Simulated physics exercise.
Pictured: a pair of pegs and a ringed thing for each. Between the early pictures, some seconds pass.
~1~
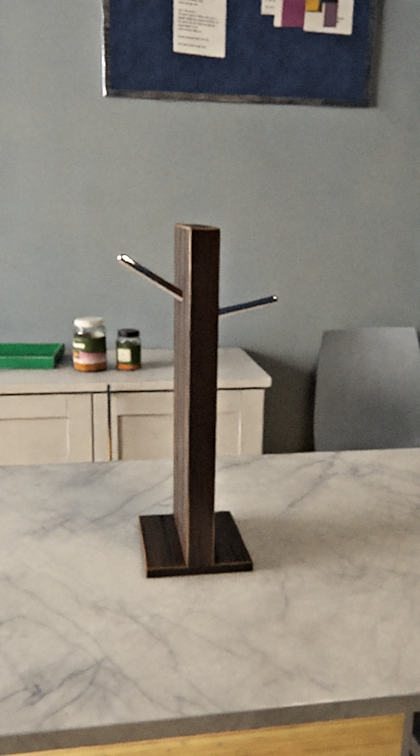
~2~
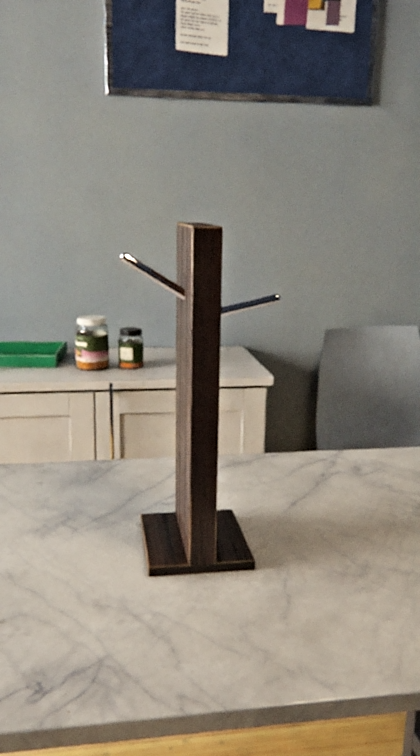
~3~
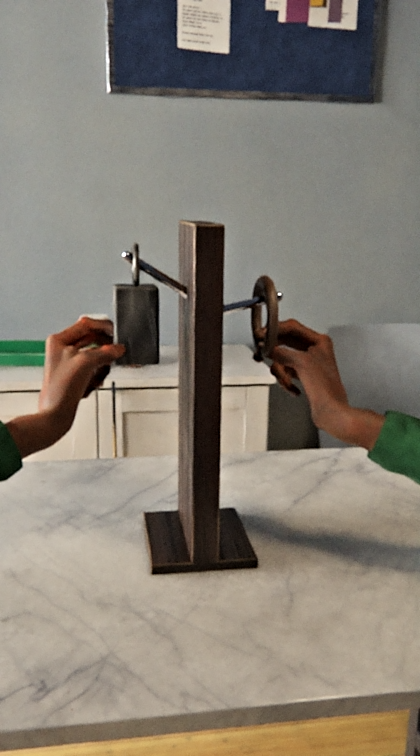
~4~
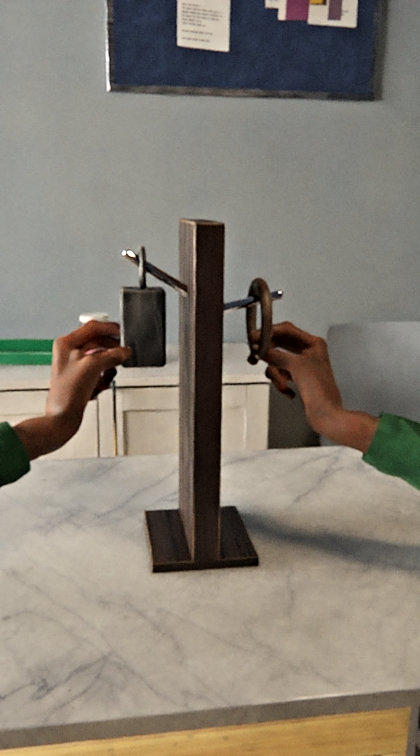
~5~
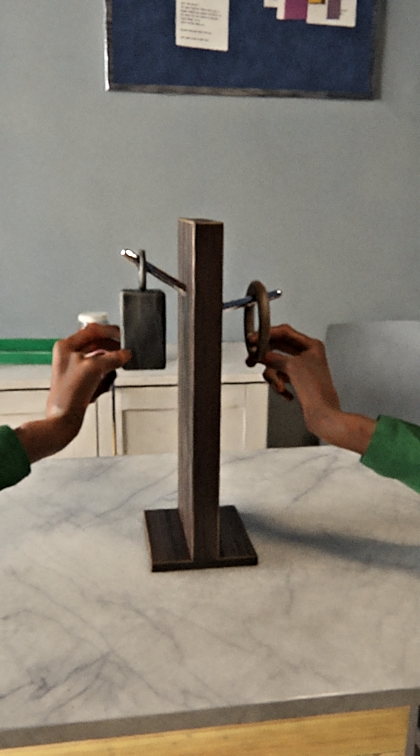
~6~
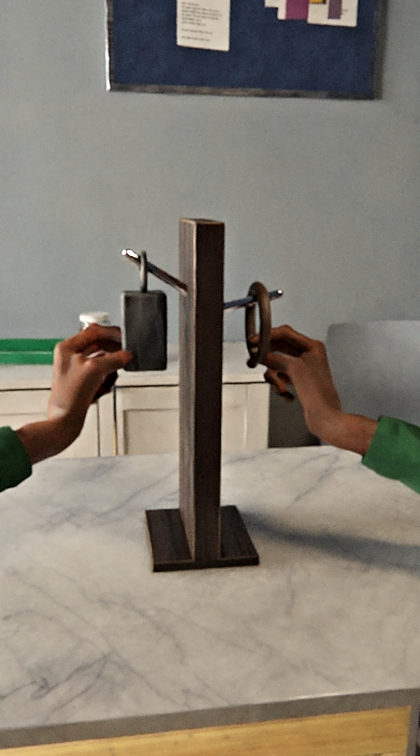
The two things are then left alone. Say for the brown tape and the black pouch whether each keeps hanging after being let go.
Result: The brown tape is retained, the black pouch is retained.
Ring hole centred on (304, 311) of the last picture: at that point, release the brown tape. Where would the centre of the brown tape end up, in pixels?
Close to (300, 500).
Then, 0.14 s after the last picture, brown tape at rest near (258, 324); black pouch tipped 10° from how it was near (150, 319).
Then, 0.30 s after the last picture, brown tape at rest near (258, 324); black pouch tipped 5° from how it was near (162, 325).
Then, 0.52 s after the last picture, brown tape at rest near (257, 324); black pouch tipped 7° from how it was near (162, 326).
At rest, the brown tape stays on its peg, near (257, 324); the black pouch stays on its peg, near (162, 326).
